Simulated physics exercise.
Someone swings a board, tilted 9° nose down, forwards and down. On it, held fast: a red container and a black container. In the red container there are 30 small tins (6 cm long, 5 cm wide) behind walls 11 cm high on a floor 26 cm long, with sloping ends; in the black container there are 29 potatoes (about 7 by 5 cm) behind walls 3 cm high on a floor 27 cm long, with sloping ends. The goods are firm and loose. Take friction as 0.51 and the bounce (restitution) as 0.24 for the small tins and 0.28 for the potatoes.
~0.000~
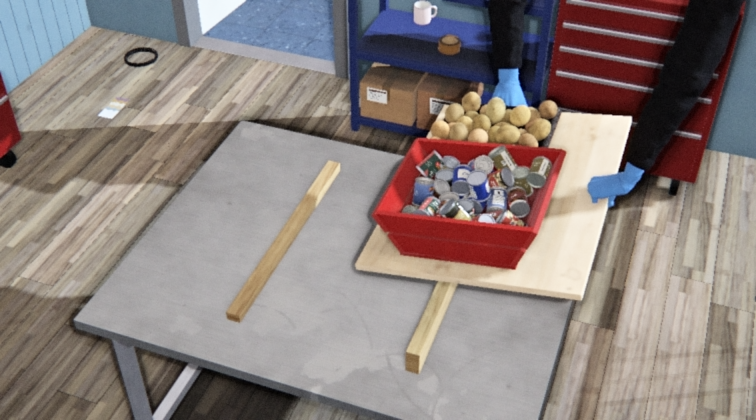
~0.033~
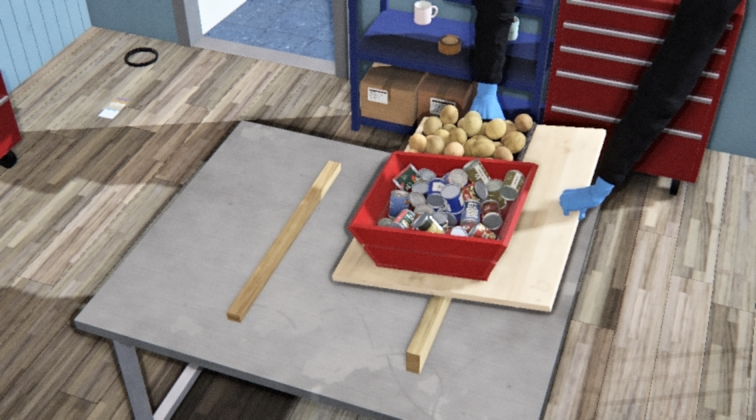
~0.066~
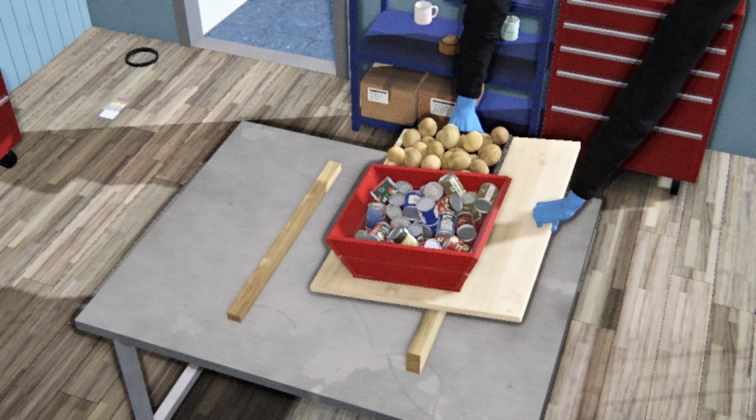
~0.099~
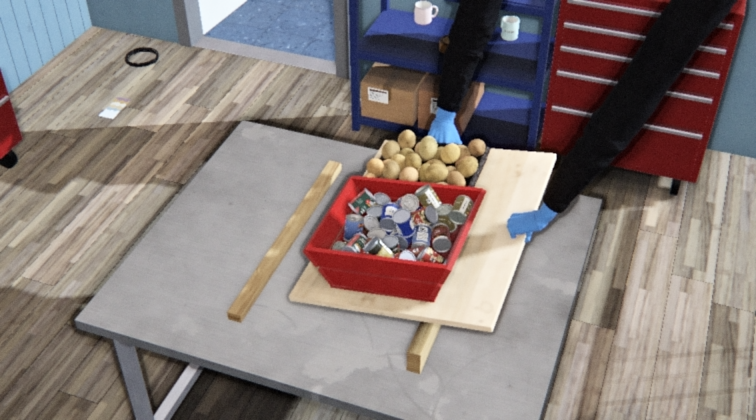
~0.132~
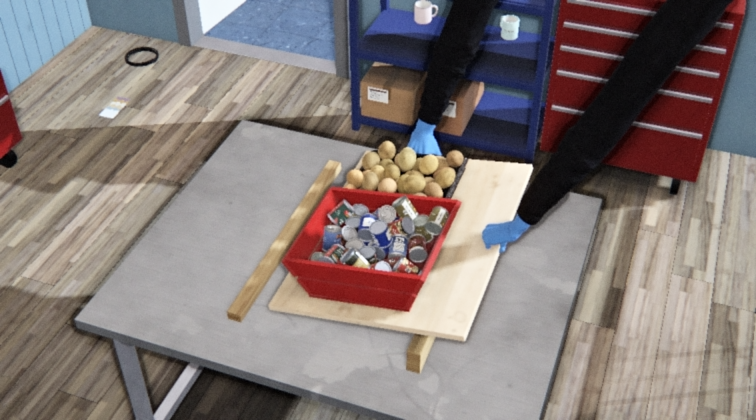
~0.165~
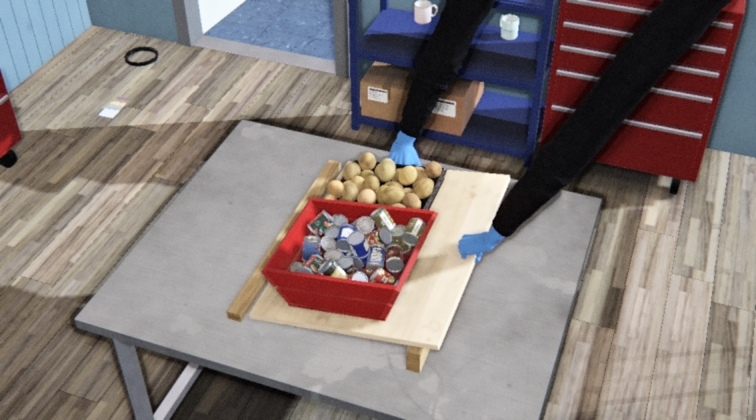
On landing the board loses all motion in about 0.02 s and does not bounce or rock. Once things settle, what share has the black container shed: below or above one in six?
It sheds over a sixth of them.
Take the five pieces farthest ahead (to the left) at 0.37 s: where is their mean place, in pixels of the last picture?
Near (293, 194).
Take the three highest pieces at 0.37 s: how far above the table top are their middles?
About 18 cm.
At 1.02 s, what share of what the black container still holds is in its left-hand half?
About 60 per cent.
After 0.17 s, it lands.
After 0.25 s, 0 of 30 out of the red container and 2 of 29 out of the black container.
After 0.37 s, 0 of 30 out of the red container and 7 of 29 out of the black container.
After 0.59 s, 1 of 30 out of the red container and 7 of 29 out of the black container.
Outcome (at 1.02 s), 1 of 30 out of the red container and 9 of 29 out of the black container. Asked share, 9 of 29, 31 per cent.
